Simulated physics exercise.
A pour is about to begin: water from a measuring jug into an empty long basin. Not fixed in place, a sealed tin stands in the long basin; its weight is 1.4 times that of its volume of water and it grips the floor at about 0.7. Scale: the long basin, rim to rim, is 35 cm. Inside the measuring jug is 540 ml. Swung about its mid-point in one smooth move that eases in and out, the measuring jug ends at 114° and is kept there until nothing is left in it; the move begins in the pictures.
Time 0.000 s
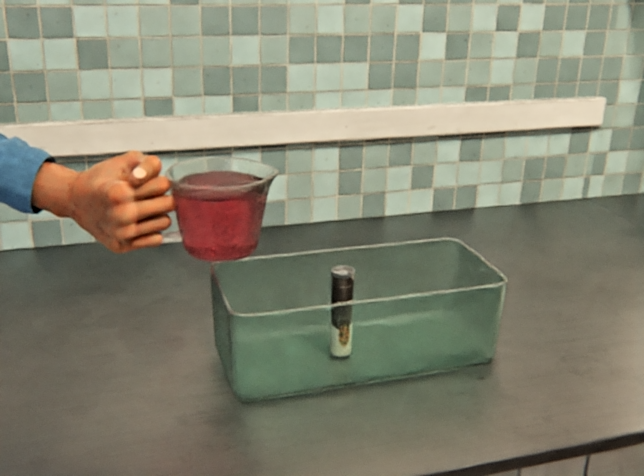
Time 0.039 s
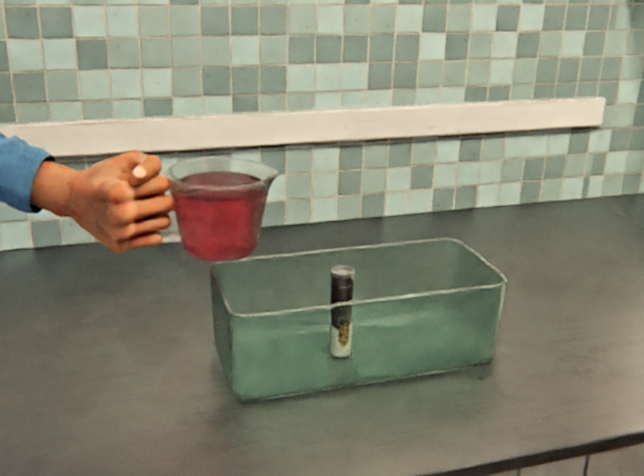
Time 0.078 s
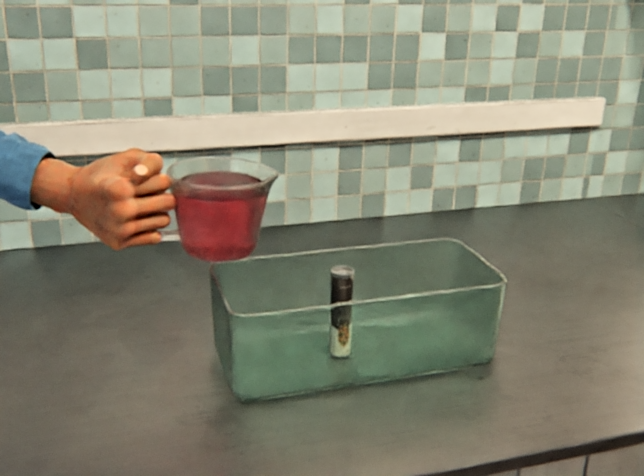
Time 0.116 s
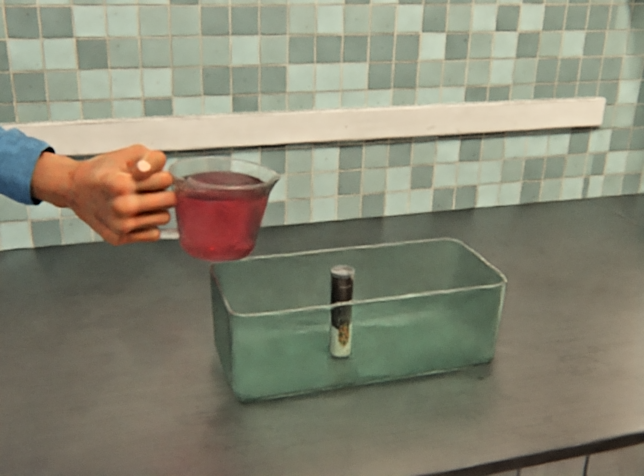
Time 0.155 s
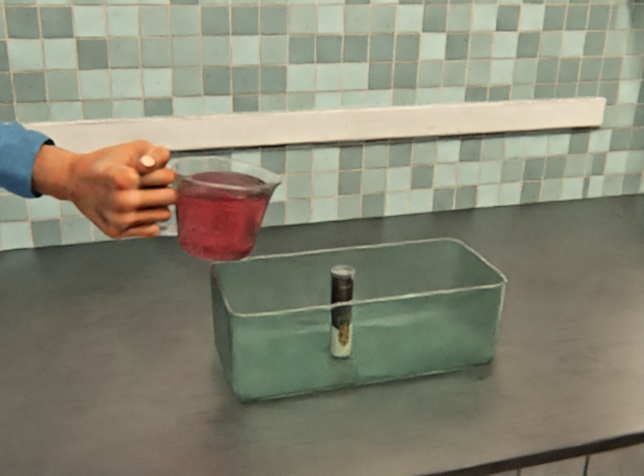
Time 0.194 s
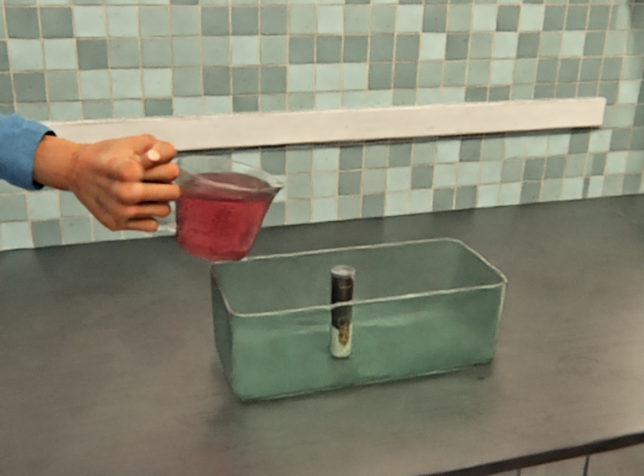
Tiled kitchen counter, a hand at left gradually tilting a glass measuring jug of red liquid rightward above a long greenish basin holding an upright tin.
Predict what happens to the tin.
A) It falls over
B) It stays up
Option B: It stays up.
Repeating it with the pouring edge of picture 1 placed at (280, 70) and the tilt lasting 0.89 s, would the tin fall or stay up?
After that, the tin overturns.
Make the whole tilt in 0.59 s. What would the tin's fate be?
In that case the tin does not tip.
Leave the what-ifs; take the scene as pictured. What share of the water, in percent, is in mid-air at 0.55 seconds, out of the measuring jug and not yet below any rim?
I'd say close to 24 per cent.
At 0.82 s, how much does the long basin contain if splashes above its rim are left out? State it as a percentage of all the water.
About 92 per cent.
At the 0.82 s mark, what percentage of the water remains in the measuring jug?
I'd say some 4 per cent remains.
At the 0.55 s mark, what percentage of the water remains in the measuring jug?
56 %.
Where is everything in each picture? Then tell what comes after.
In the first frame, it leans 0°; its right rim is at (278, 170); the water meets the walls at (172, 186) and (265, 180); the long basin's rim runs from (220, 289) to (483, 260); the tin's top is at (343, 275).
In the second frame, it leans 1°; its right rim is at (278, 170); the water meets the walls at (171, 186) and (265, 181).
In the third frame, it leans 2°; its right rim is at (279, 172); the water meets the walls at (172, 186) and (265, 180).
In the fourth frame, it leans 5°; its right rim is at (280, 174); the water meets the walls at (174, 184) and (266, 181).
In the fifth frame, it leans 8°; its right rim is at (282, 178); the water meets the walls at (176, 185) and (270, 182).
In the sixth frame, it leans 13°; its right rim is at (284, 183); the water meets the walls at (179, 186) and (274, 183).
By 0.55 s the tilt is 78° and 57 per cent is still to pour; the tin stands where it began.
By 0.82 s the tilt is 112° and 4 per cent is still to pour; the tin stands where it began.
By 1.09 s the tilt is 114° and 0 per cent is still to pour; the tin stands where it began.
By 1.39 s the tilt is 114° and 0 per cent is still to pour; the tin stands where it began.
At rest the tin stands where it began.
